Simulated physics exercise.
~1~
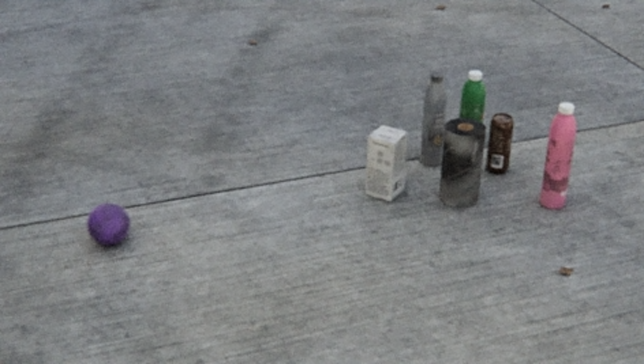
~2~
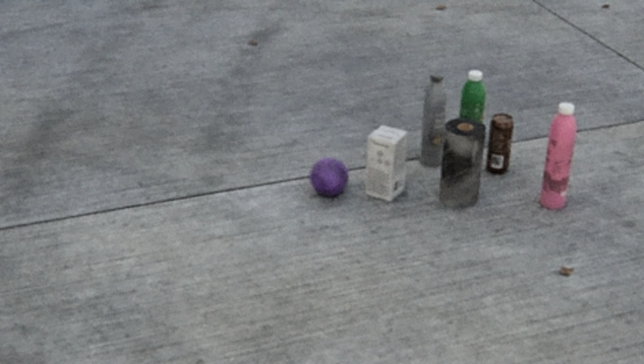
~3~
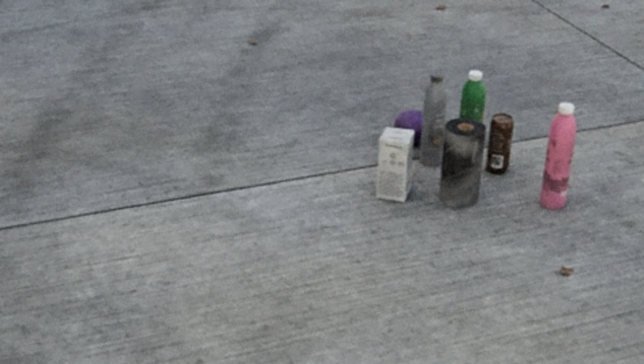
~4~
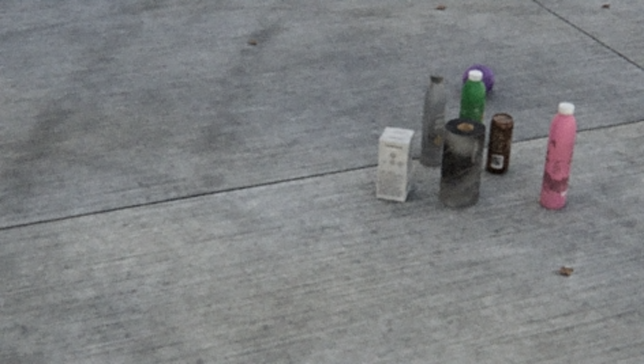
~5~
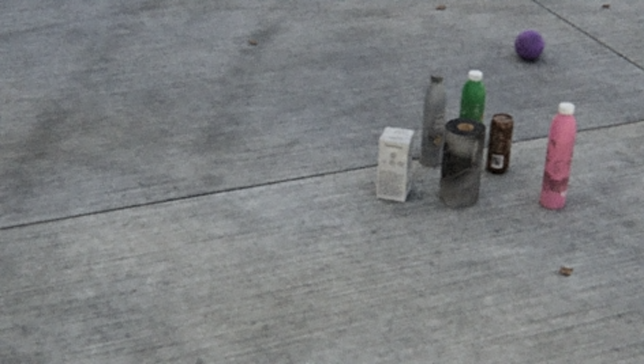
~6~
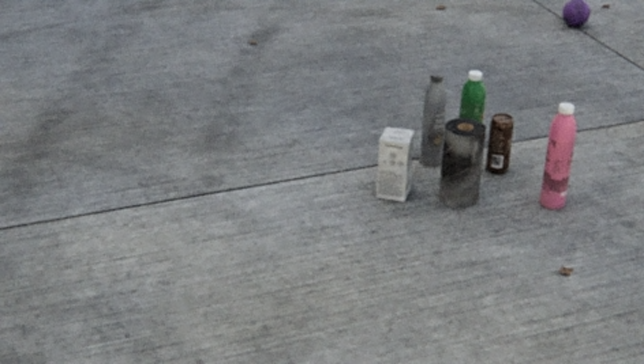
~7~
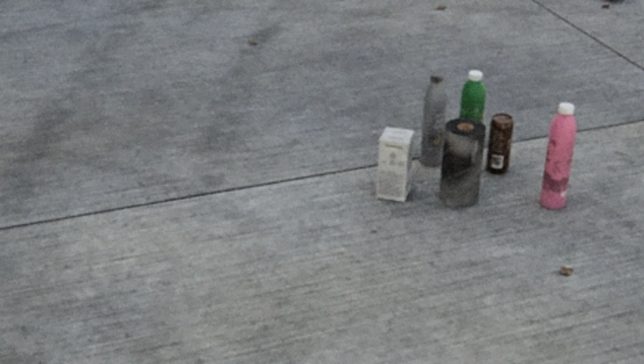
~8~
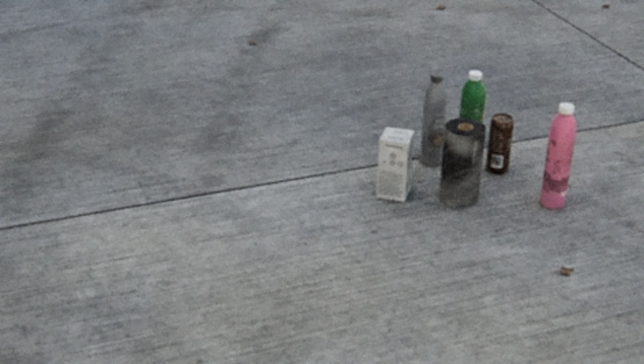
On a grey concrete floor, a purple ball rolled right toward a loose group of bottles, a can, a dark roll and a white carton, nudged the carton slightly, then passed behind the bottles and out of view, leaving everything standing.
